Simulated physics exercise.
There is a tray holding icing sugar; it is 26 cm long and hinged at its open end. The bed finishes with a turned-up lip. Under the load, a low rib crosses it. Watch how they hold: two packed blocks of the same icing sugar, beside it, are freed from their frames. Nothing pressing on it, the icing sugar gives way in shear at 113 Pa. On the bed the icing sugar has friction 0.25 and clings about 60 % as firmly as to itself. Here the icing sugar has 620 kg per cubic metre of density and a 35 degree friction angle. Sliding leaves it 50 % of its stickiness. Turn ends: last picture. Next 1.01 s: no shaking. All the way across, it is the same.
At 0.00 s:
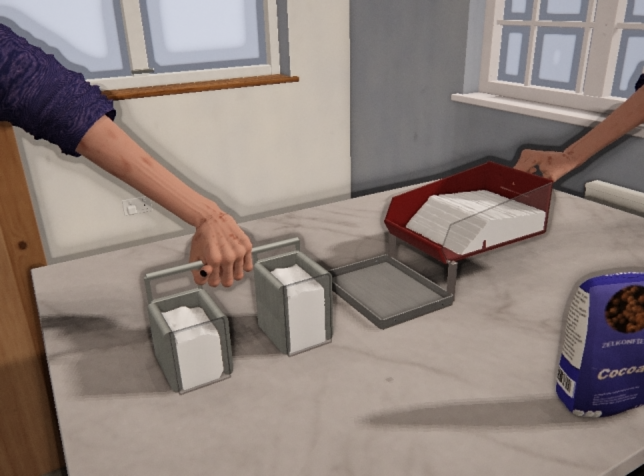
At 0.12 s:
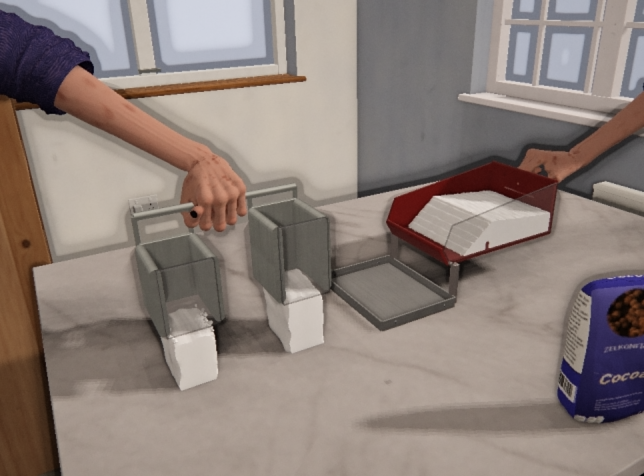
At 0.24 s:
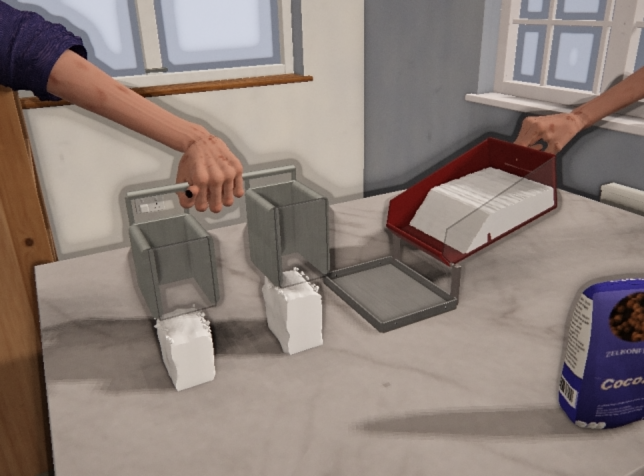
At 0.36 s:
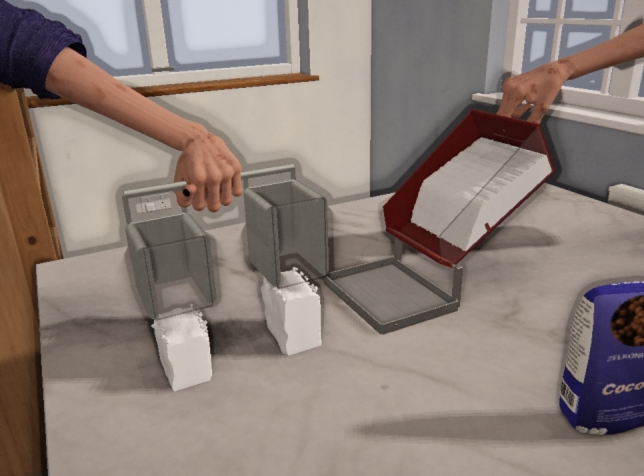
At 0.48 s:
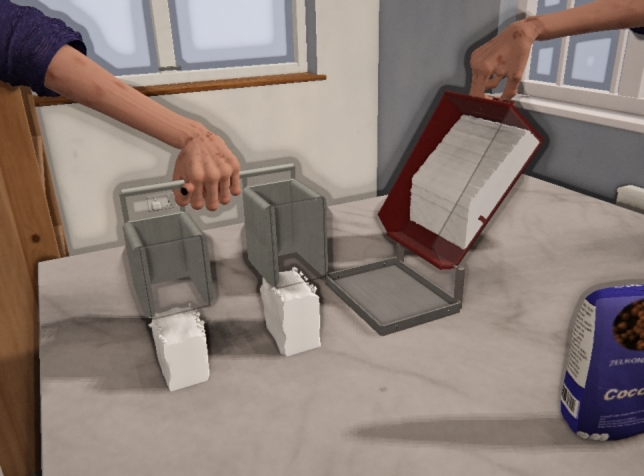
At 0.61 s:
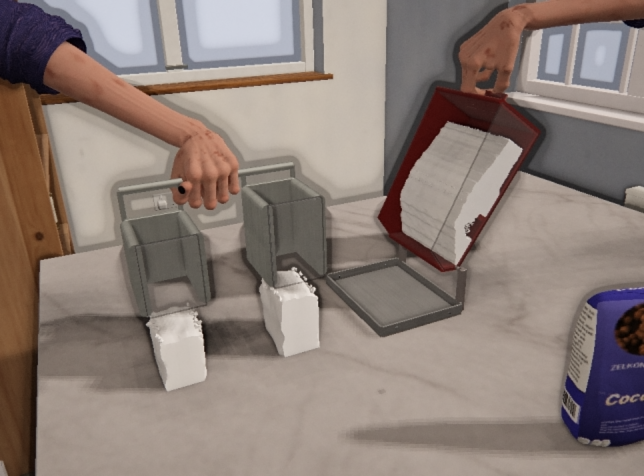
At the start, one hand grips a bar joining two grey box-shaped molds of white powder while another holds a red tray of it. The molds are lifted, leaving two white blocks standing on the marble counter, and then the right hand raises the tray's far end to a steep slant, the powder still inside.
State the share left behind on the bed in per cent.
The share left behind on the bed is near 39 per cent.
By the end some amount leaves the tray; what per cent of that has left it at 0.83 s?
It comes to about 40 percent.
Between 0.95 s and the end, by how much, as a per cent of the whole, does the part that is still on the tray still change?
I'd put it at close to 14 percent.
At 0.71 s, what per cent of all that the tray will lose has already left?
It comes to around 0 %.
By 0.71 s, the tilt is 55 degrees and 100 % is on the bed.
By 0.83 s, the tilt is 55 degrees and 74 % is on the bed.
By 0.95 s, the tilt is 55 degrees and 54 % is on the bed.
By 1.08 s, the tilt is 55 degrees and 45 % is on the bed.
By 1.58 s, at the end, the tilt is 55 degrees and 39 % is on the bed.
